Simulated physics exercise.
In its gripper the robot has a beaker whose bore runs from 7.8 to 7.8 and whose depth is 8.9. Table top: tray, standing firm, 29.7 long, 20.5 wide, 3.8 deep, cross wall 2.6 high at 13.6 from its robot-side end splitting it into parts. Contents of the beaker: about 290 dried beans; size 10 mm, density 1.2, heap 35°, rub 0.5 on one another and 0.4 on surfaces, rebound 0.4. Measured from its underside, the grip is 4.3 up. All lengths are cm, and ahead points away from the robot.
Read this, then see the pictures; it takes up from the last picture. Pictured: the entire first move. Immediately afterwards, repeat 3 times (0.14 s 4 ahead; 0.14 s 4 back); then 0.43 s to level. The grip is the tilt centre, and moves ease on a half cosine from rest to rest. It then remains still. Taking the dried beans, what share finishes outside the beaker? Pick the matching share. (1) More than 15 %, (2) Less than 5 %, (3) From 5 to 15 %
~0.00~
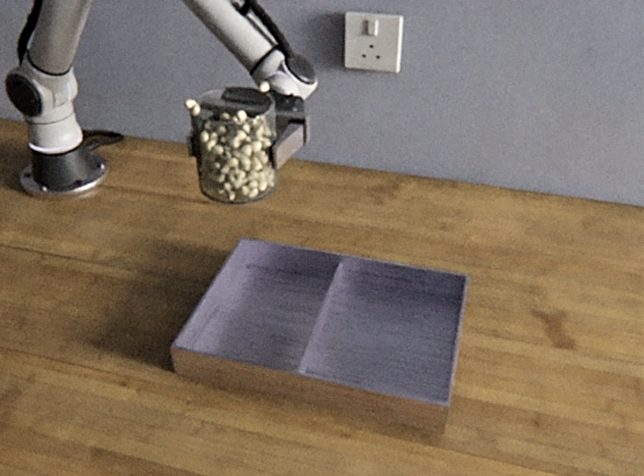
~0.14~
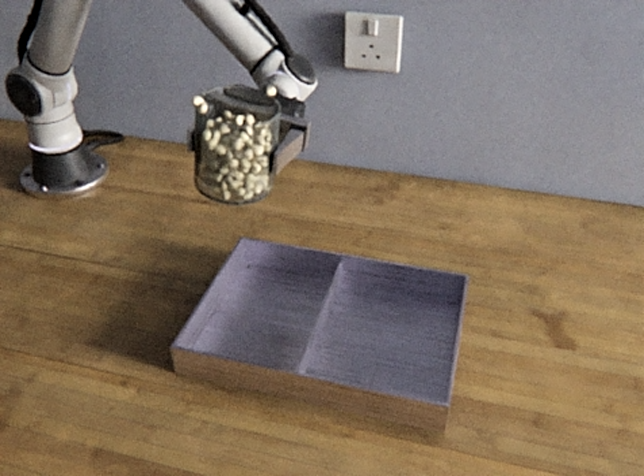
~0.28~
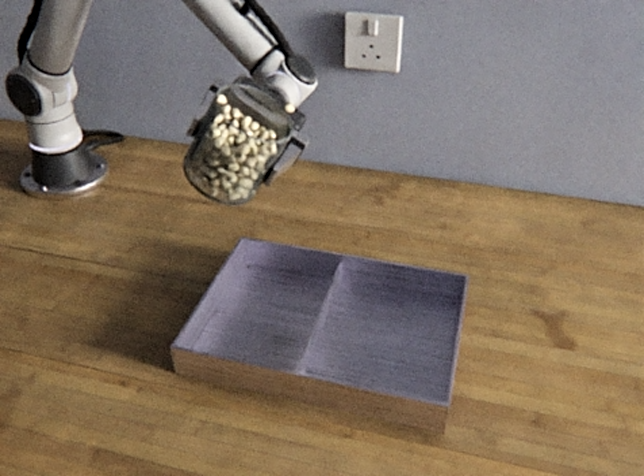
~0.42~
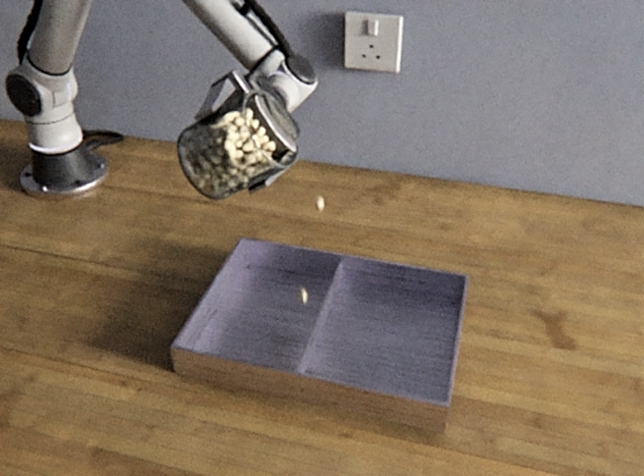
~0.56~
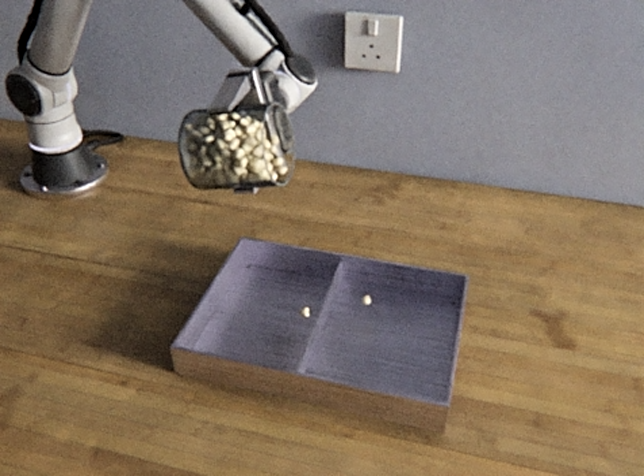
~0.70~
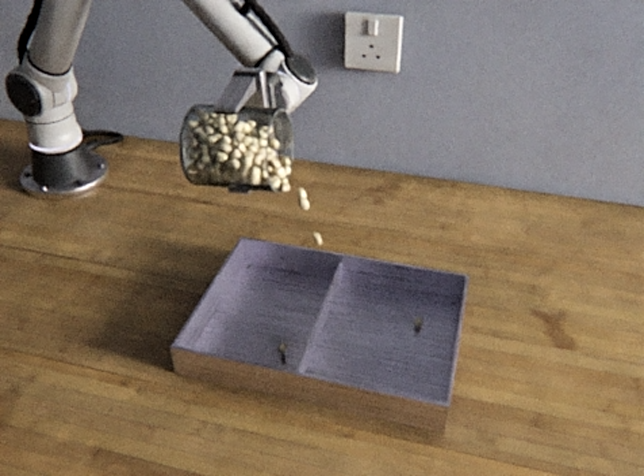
More than 15 %.
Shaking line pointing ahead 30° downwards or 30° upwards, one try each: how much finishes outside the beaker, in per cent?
Near 45 and 80 percent respectively.
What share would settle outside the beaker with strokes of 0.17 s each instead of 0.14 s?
It would come to around 50 %.
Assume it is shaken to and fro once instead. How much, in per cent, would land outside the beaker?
In that case some 35 per cent.
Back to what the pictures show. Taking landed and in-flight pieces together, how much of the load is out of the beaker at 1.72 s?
70 %.
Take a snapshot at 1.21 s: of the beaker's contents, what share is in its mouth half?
Roughly 70 per cent.
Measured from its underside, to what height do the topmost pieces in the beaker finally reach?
Height at rest: About 5.0 centimetres.
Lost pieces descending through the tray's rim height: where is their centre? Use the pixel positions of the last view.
Estimated centre near (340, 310) in pixels.
By 1.21 s, tilted 86° forward, highest piece 24 above the table; 161 in the beaker, 79 in the far-side part, 21 in the robot-side part, 31 in flight or on a rim.
By 1.72 s, tilted 55° forward, highest piece 25 above the table; 160 in the far-side part, 85 in the beaker, 47 in the robot-side part.
By 2.17 s, level, highest piece 25 above the table; 160 in the far-side part, 85 in the beaker, 47 in the robot-side part.
By 3.22 s, level, highest piece 25 above the table; 160 in the far-side part, 85 in the beaker, 47 in the robot-side part.
Final count, 160 in the far-side part, 85 in the beaker, 47 in the robot-side part. That is 71 % outside the beaker.
